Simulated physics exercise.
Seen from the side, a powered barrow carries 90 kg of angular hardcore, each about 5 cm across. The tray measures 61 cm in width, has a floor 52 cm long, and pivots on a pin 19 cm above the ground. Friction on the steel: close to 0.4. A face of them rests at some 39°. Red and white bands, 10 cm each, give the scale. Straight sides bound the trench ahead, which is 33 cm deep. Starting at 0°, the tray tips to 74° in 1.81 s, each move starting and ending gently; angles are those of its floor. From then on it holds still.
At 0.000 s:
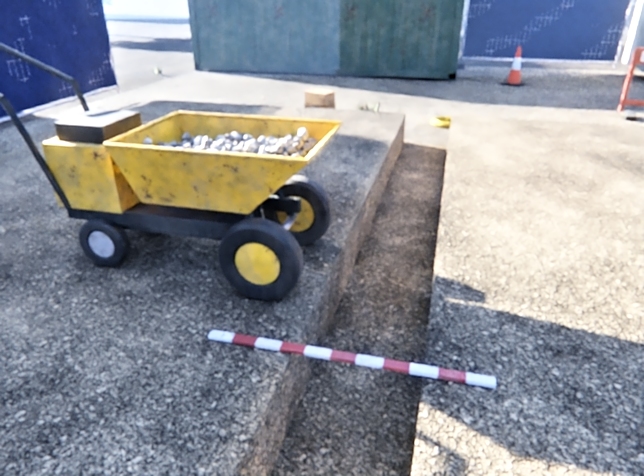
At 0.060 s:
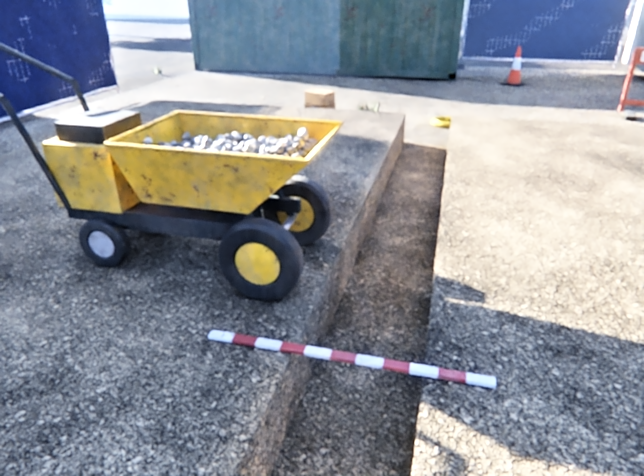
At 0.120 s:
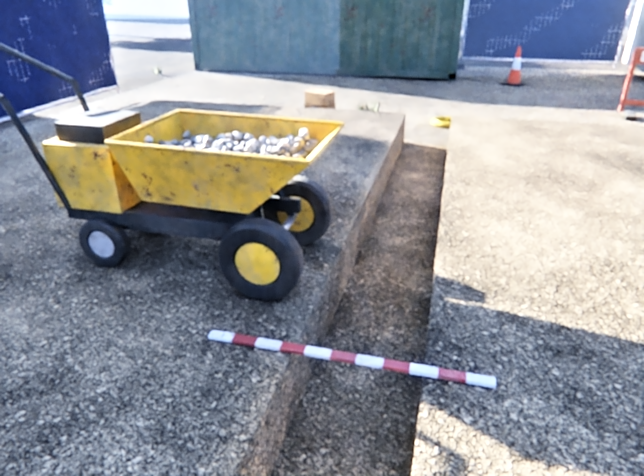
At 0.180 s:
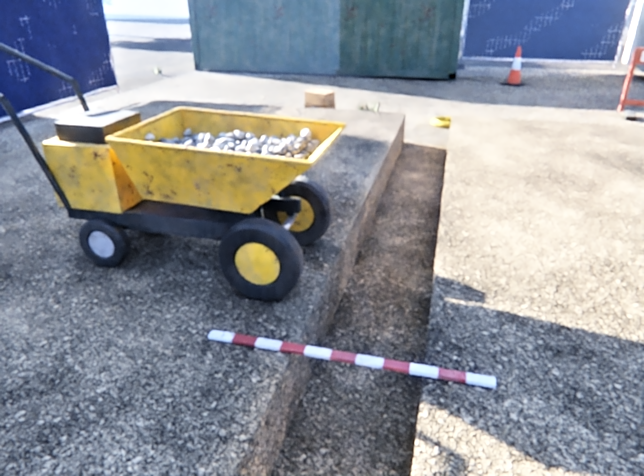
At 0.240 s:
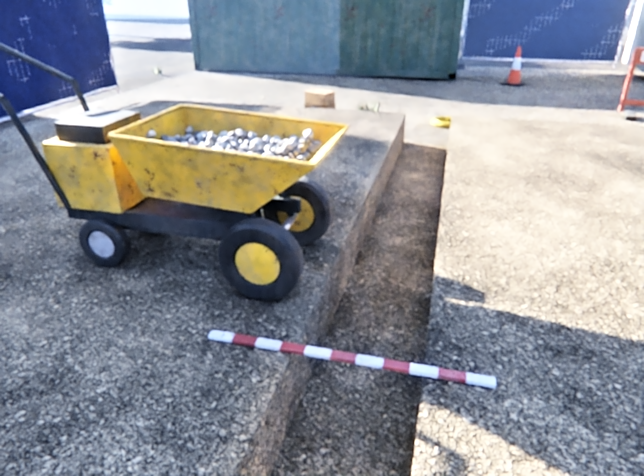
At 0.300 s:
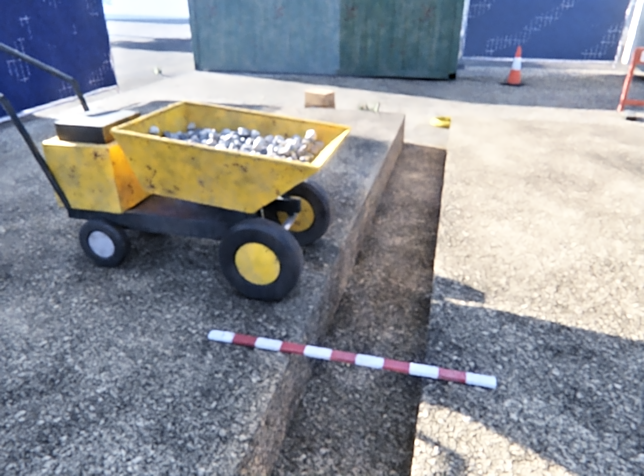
Yellow tray of grey stones on a wheeled barrow tilting very slightly forward to the right, beside a straight-sided trench.
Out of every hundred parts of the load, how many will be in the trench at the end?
Close to 88 in every hundred.
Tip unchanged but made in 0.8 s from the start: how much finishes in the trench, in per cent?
Probably about 75 in a hundred.
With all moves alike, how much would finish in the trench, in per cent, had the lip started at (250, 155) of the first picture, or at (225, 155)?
Near 100 then near 100 percent.
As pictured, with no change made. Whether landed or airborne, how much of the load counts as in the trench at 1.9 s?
About 55 per cent by then.
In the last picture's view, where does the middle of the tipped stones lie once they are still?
I'd point somewhere around (403, 329).
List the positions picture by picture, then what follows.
In the first frame, lip at (308, 162), floor tilted 0°, highest stones at (275, 142).
In the second frame, the tray is at 0°, its lip at (308, 162); the top of the load is at (275, 142); the stones move at 0.1 m/s on average.
In the third frame, lip at (310, 163), floor tilted 1°, highest stones at (276, 142); the stones move at 0.1 m/s on average.
In the fourth frame, lip at (312, 164), floor tilted 2°, highest stones at (278, 142); the stones move at 0.2 m/s on average.
In the fifth frame, the tray is at 4°, its lip at (315, 166); the top of the load is at (242, 139); the stones move at 0.2 m/s on average.
In the sixth frame, the tray is at 5°, its lip at (319, 169); the top of the load is at (228, 137); the stones move at 0.3 m/s on average.
After 1.4 s the floor is at 63°; 100 % in the tray; the foremost stones are at (381, 238).
After 1.9 s the floor is at 74°; 38 % in the tray, 55 % in the trench, 8 % past the trench; the foremost stones are at (472, 296).
After 2.3 s the floor is at 74°; 5 % in the tray, 83 % in the trench, 12 % past the trench; the foremost stones are at (510, 299).
After 4.2 s the floor is at 74°; 0 % in the tray, 88 % in the trench, 12 % past the trench; the foremost stones are at (513, 299).
